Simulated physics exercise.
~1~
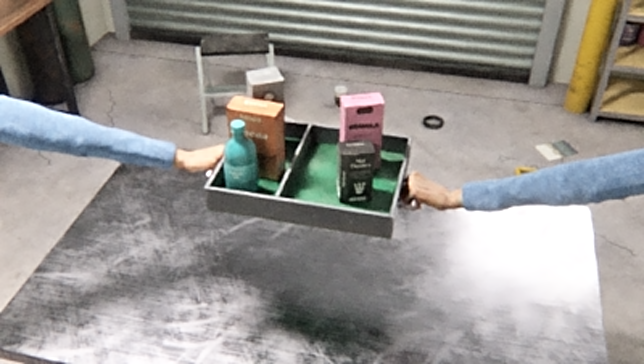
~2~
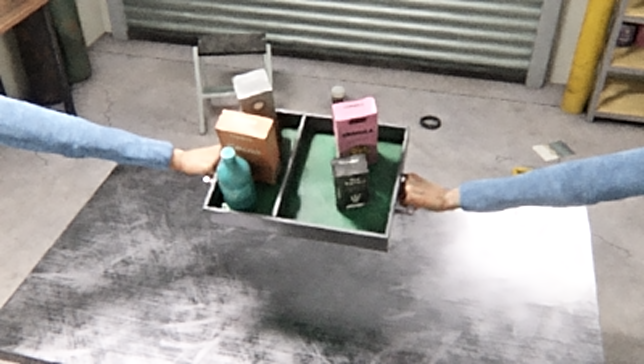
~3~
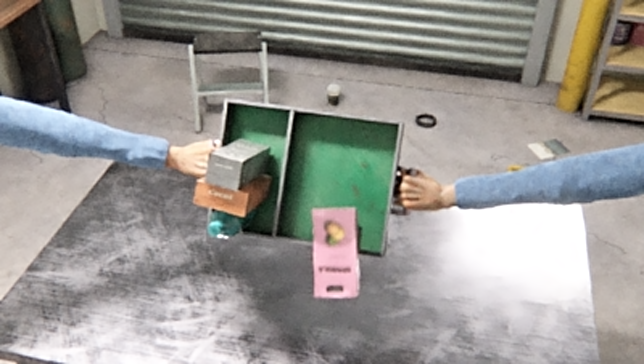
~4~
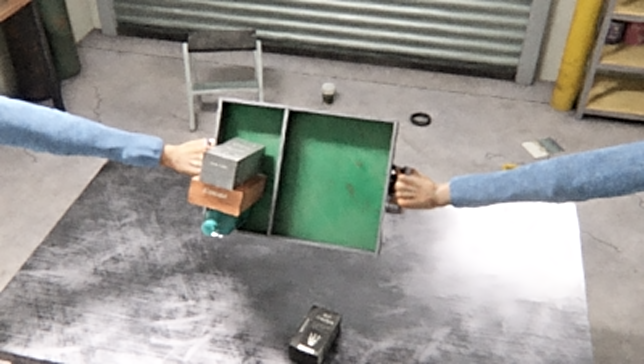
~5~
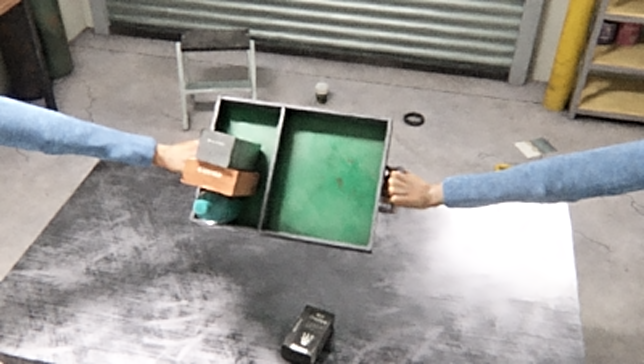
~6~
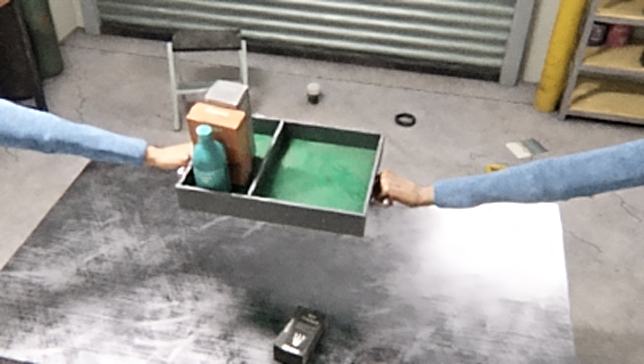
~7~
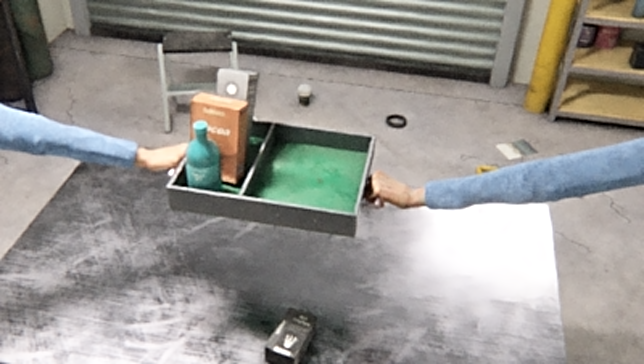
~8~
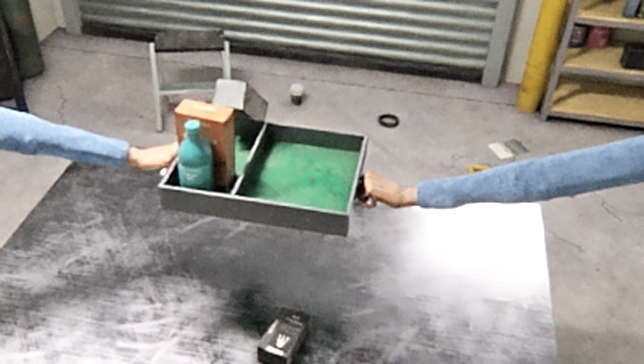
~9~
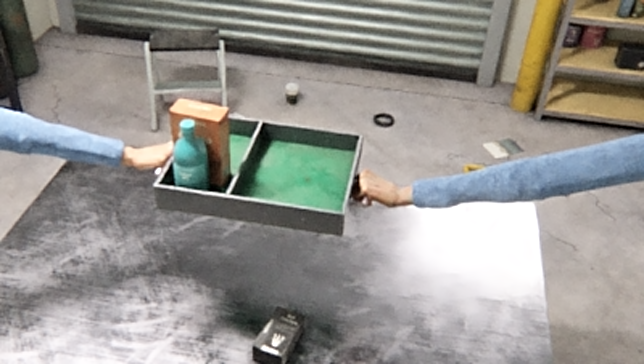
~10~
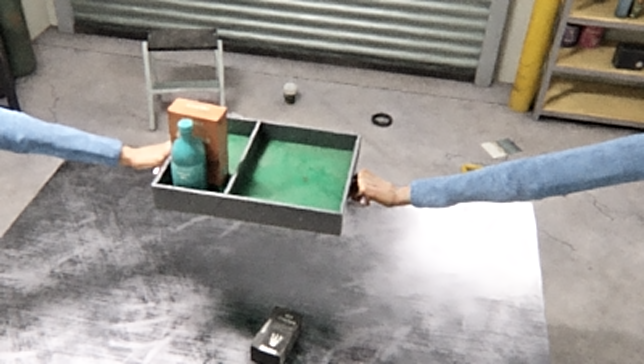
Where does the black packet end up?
It falls out over the near side of the crate and ends up lying on its side on the dark surface below.
At the start, two hands hold a divided crate level above a dark surface, with a turquoise bottle, an orange packet and a grey carton on the left and a pink packet and a black packet on the right. The hands tip the near side steeply down, and the pink and black packets tumble out over it. The three items on the left pile against the near wall but stay in. As the crate levels again, the carton topples off the far side. Finally, the bottle and orange packet stand in the crate while the black packet lies below.
